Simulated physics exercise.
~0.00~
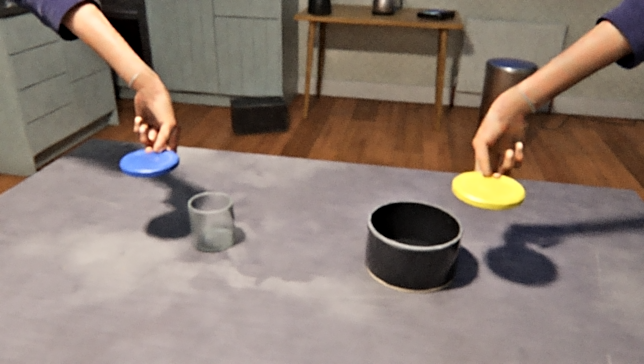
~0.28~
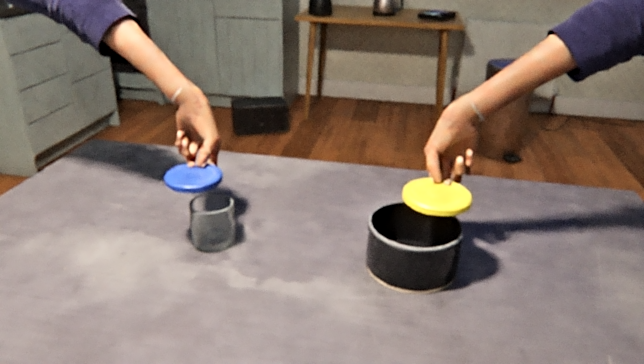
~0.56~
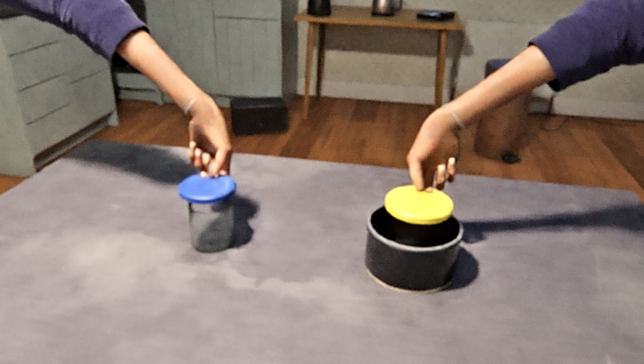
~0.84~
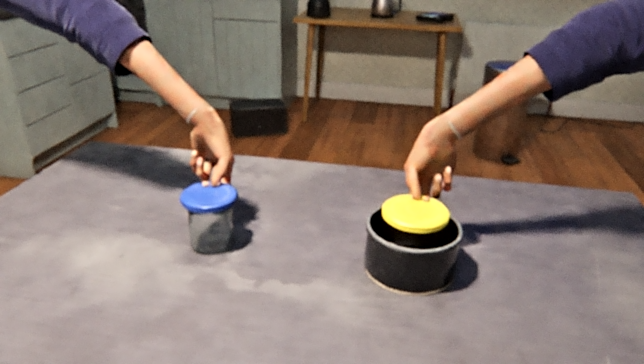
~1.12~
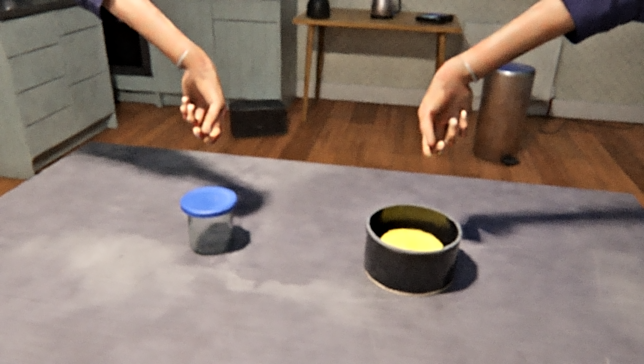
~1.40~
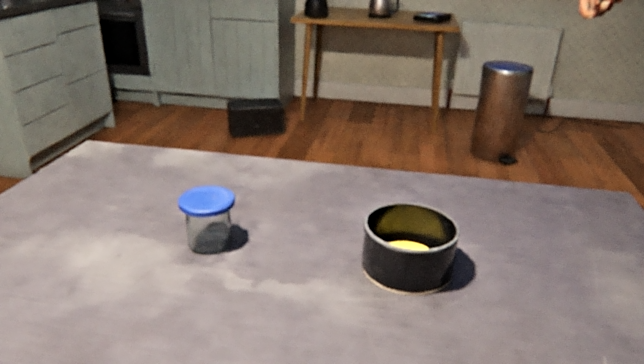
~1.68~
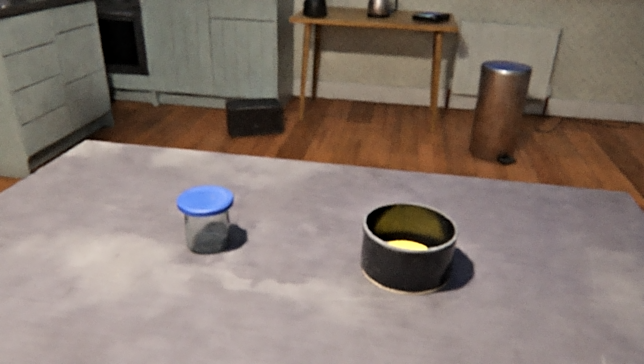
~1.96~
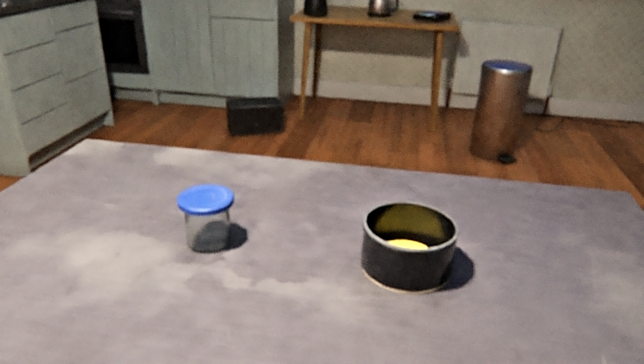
A blue disc and a yellow disc, each held by a hand reaching in from either side, hover above a grey tabletop in a kitchen, seen from slightly above. A small clear glass stands on the left and a wider black pot on the right. The blue disc moves right and the yellow one left as both are lowered onto the openings. The hands let go and draw back out of view. The blue disc stays on the glass, covering it, while the yellow disc drops inside the pot and rests below its rim.
